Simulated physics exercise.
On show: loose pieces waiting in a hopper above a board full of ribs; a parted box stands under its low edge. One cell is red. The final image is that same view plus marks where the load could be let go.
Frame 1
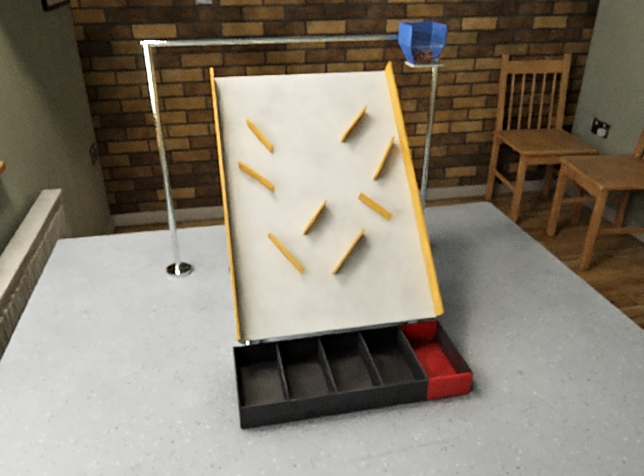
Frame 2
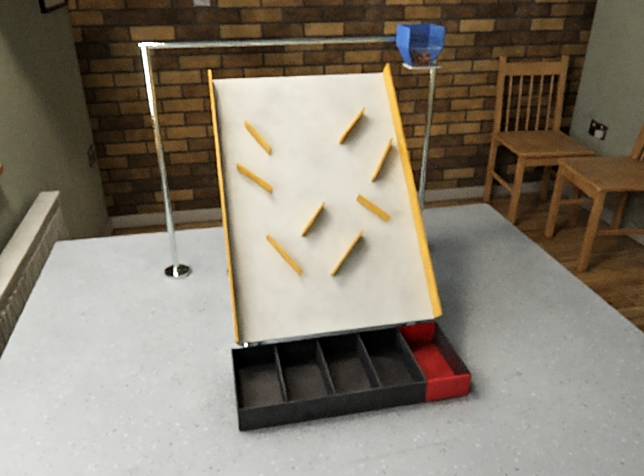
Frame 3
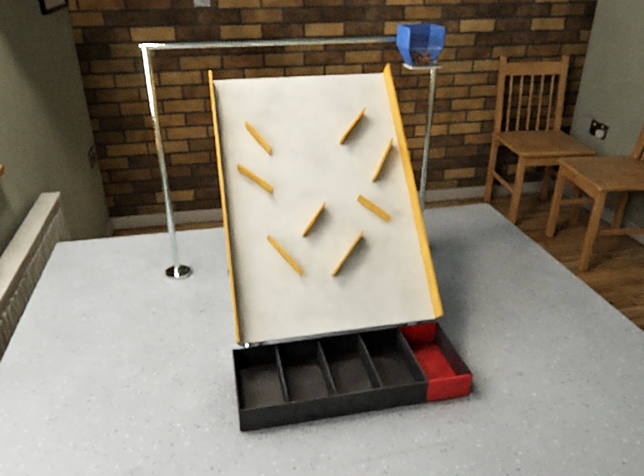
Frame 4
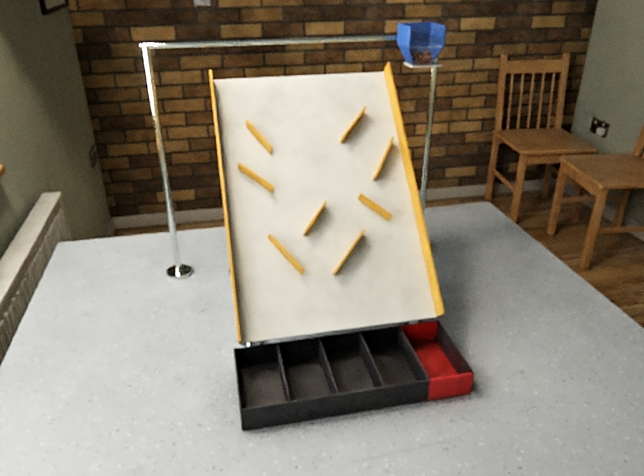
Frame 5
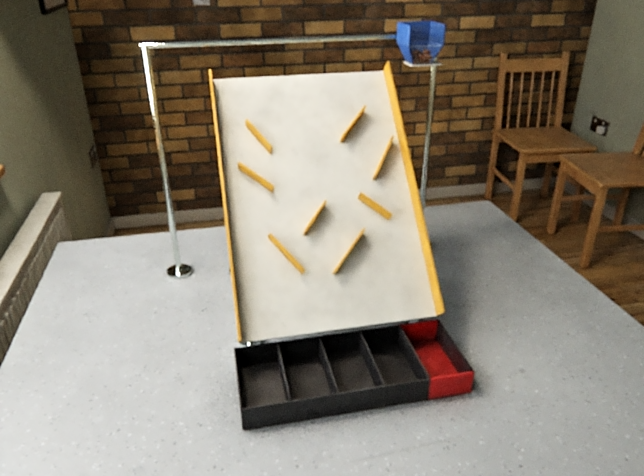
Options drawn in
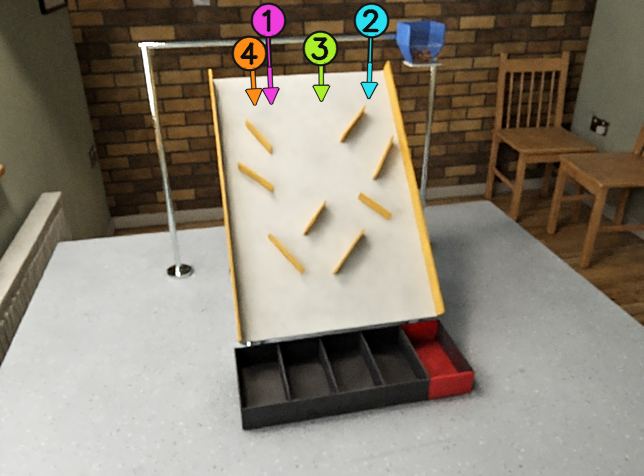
A pale sloping board with yellow ribs stood on a gray table, a small blue container above its top right and a black divided box with one red section below; nothing visibly moved.
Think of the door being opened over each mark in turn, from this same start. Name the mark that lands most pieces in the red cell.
2 is best.
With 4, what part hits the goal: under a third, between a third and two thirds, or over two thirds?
Under a third.
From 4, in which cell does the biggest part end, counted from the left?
It is the third one.
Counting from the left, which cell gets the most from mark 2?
The fifth from the left.
On the marked copy, mark 1 meets the board at (271, 98); mark 2 meets the board at (369, 92); mark 3 meets the board at (321, 95); mark 4 meets the board at (254, 99).
Choosing 1, a stray few in the red cell, nearly all in other cells.
Choosing 2, about half in the red cell, about a third in other cells.
Choosing 3, none in the red cell, all in other cells.
Choosing 4, none in the red cell, all in other cells.
